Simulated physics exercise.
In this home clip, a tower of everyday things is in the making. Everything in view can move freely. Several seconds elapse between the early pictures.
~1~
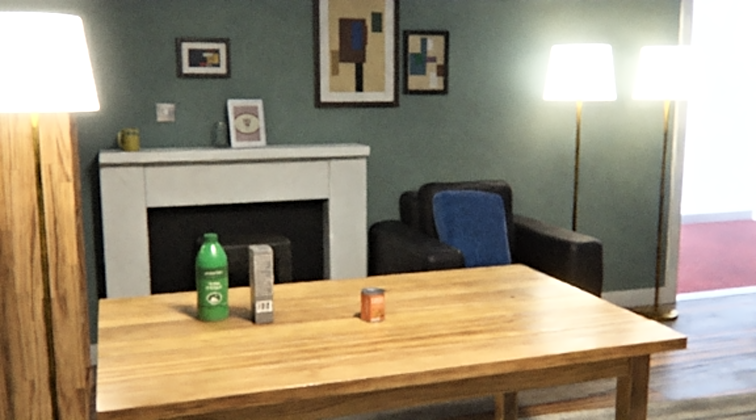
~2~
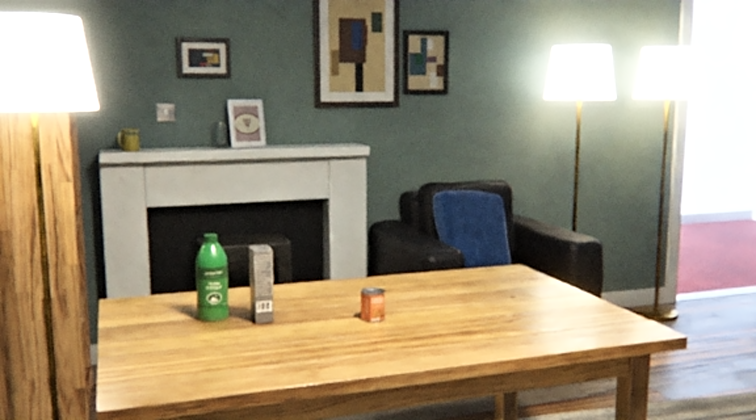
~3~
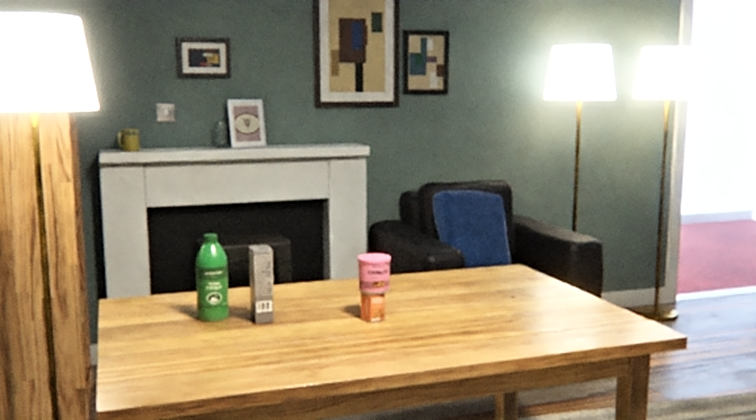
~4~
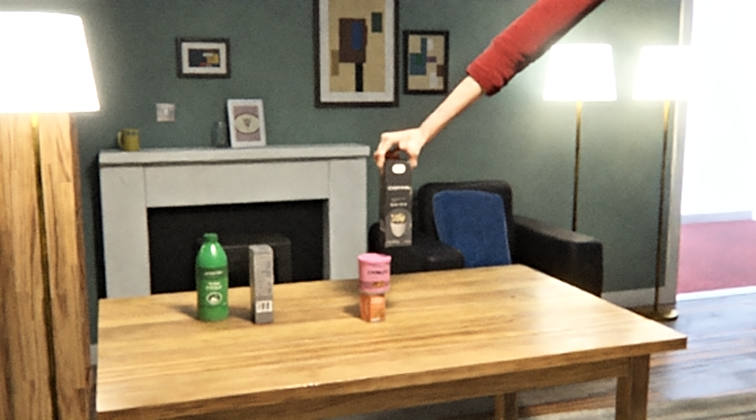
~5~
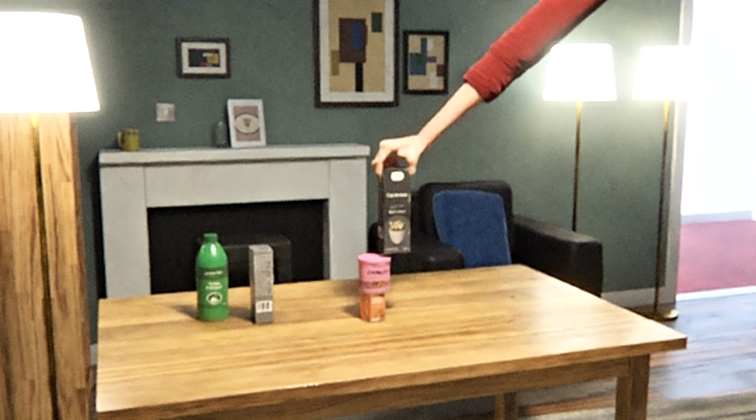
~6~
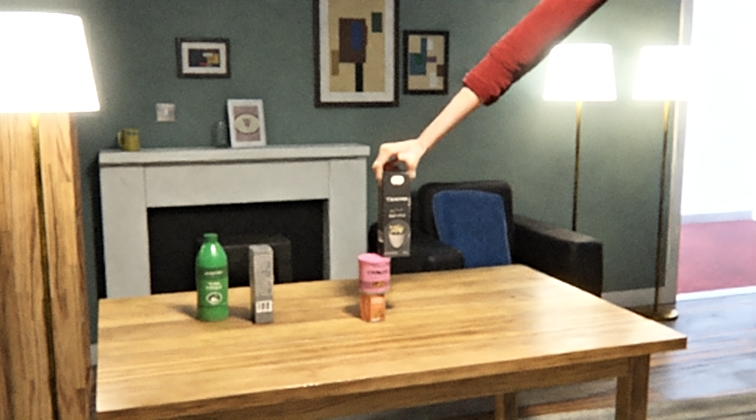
A pale wooden table stands in a living room, seen from a still, slightly raised view, with a white fireplace, dark armchair and lit lamps behind. A green bottle and a grey box stand at left, while a pink container appears on top of the small orange tin near the middle. Then a red-sleeved arm reaches in from the upper right, holding a black carton above the pink container and lowering it slightly.
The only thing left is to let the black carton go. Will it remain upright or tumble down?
Pretty sure the pile is unstable there.
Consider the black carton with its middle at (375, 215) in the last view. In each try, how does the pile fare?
Afterwards the pile remains stable.
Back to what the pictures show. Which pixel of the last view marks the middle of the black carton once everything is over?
In the final view it sits at roughly (470, 297).
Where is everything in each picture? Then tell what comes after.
In the first frame, the last thing is not in view yet; green bottle (212, 276).
In the second frame, the last thing is not in view yet; orange tin (373, 305).
In the third frame, the last thing is not in view yet; green bottle (212, 276).
The fourth frame shows on its way; black carton (395, 203); orange tin (373, 305).
The fifth frame shows on its way; black carton (394, 210); green bottle (212, 276).
The sixth frame shows set down, still held; black carton (394, 214); orange tin (373, 305).
Then, 0.50 s after the last picture, black carton now fallen.
Then, 0.70 s after the last picture, things are still on the move.
At rest, fallen, black carton; the other 4 in place. Seen from the same camera at the end, black carton near (470, 297). The pile comes apart.
